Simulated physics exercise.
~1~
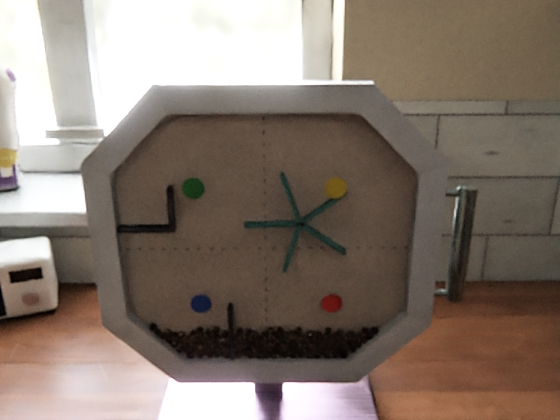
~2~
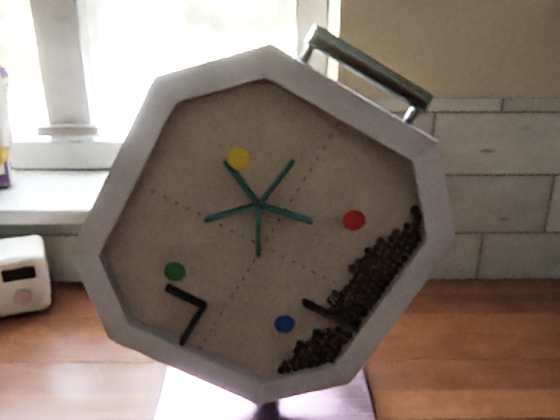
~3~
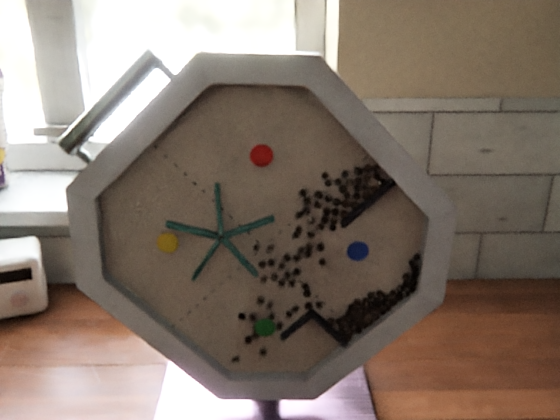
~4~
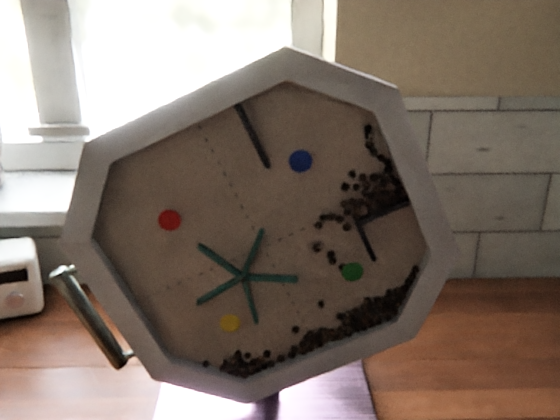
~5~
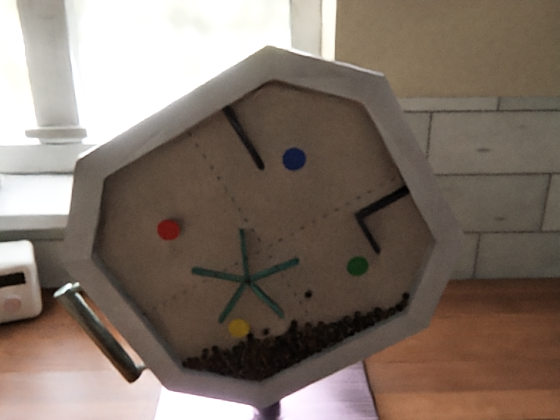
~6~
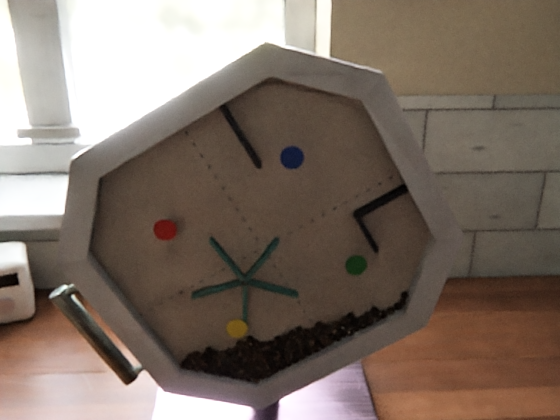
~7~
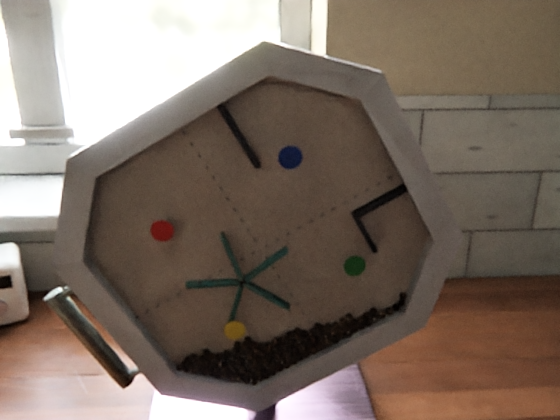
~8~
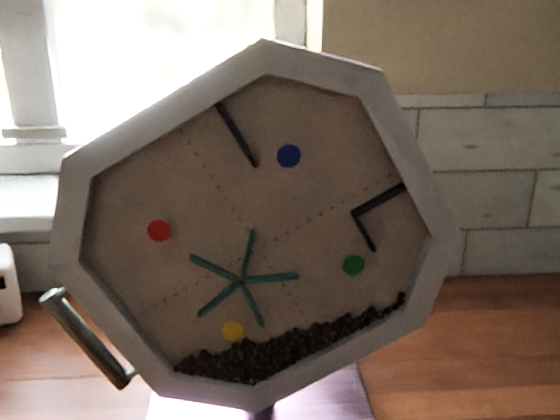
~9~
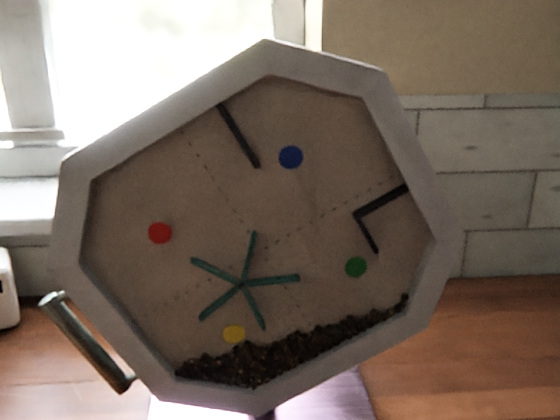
A pale grey octagonal case with a clear front stands upright on a wooden counter, seen from the front, with a bright window behind on the left and pale tiles on the right. Green, yellow, blue and red stickers mark its quarters, a teal five-armed spinner sits upper right, and dark beads line the bottom. The case turns anticlockwise, carrying the beads up the right side. They spill past the dark bars and tumble down as the spinner swings to the bottom. The case stops, the spinner turns a little longer, and everything rests, beads heaped along the lower edge by yellow, stretching towards green.
